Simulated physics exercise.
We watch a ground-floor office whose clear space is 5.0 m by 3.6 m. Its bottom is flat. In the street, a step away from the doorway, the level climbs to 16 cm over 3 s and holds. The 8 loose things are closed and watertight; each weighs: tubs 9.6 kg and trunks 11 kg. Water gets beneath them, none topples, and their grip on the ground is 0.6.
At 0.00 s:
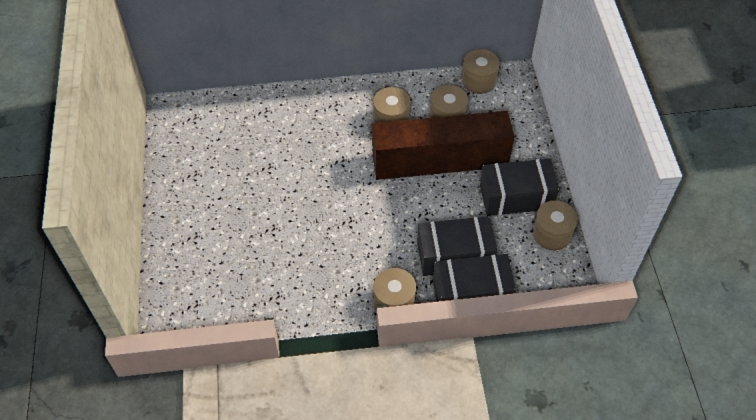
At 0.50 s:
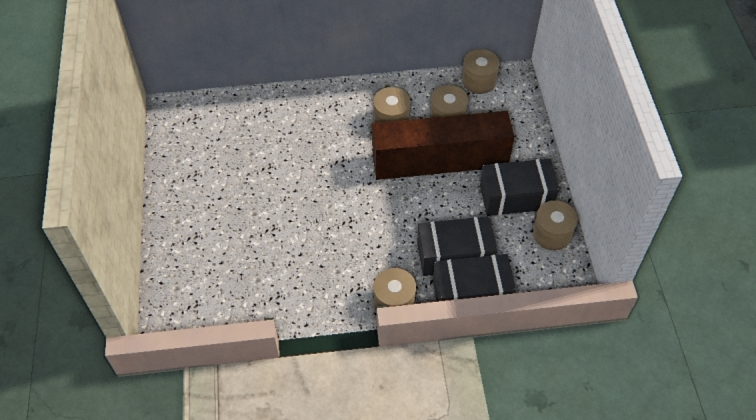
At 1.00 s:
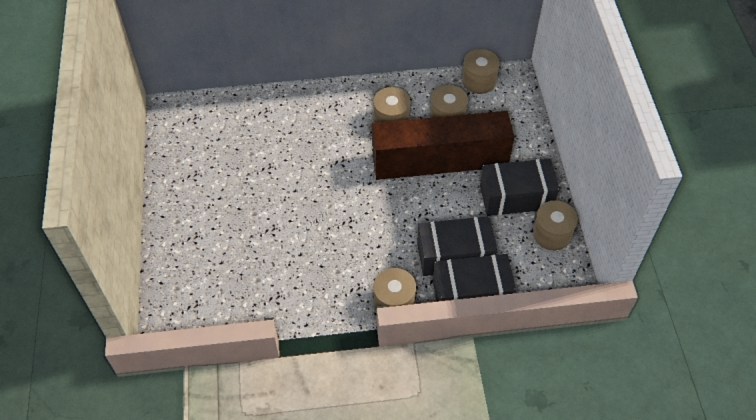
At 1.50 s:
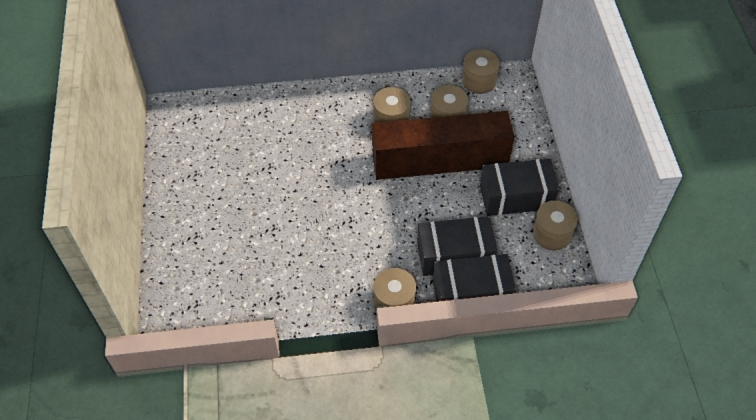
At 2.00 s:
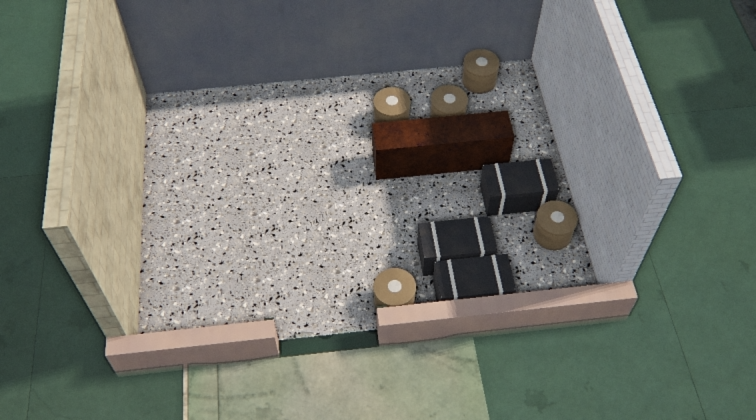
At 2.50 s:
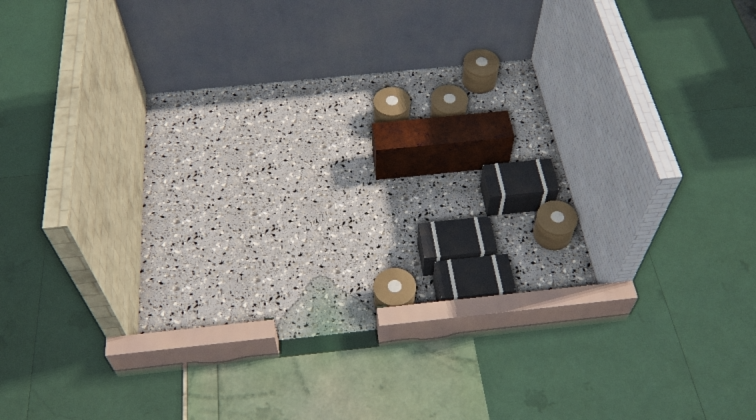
A greenish sheen crept over the pale path outside the doorway and finally showed faintly just inside on the speckled floor, while the black trunks, round tubs and long reddish-brown box stayed still.
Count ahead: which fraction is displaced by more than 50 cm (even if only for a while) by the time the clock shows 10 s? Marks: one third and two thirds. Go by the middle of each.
Share: Not even a third.
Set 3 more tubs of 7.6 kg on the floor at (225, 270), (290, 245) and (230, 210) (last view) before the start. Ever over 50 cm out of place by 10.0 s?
In that order: Less, more, less.
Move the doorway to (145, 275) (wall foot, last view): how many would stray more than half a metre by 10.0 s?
Then 3.
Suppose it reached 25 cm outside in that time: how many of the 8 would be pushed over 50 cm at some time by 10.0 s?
Then 1.
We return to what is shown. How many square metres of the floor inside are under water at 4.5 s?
Roughly 7.0 m2.
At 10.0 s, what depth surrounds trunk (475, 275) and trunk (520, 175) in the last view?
Roughly 2 and 3 cm.
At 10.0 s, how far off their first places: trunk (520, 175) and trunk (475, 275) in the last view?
In that order: 0 cm, 0 cm.
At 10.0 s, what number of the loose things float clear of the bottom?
At that moment 0.
After 3.5 s 0 of 8 are over 50 cm from their spots; 0 afloat.
After 4.5 s 0 of 8 are over 50 cm from their spots; 0 afloat.
After 7.0 s 0 of 8 are over 50 cm from their spots; 0 afloat.
After 10.0 s 0 of 8 are over 50 cm from their spots, and 0 have been at some point; 0 afloat.
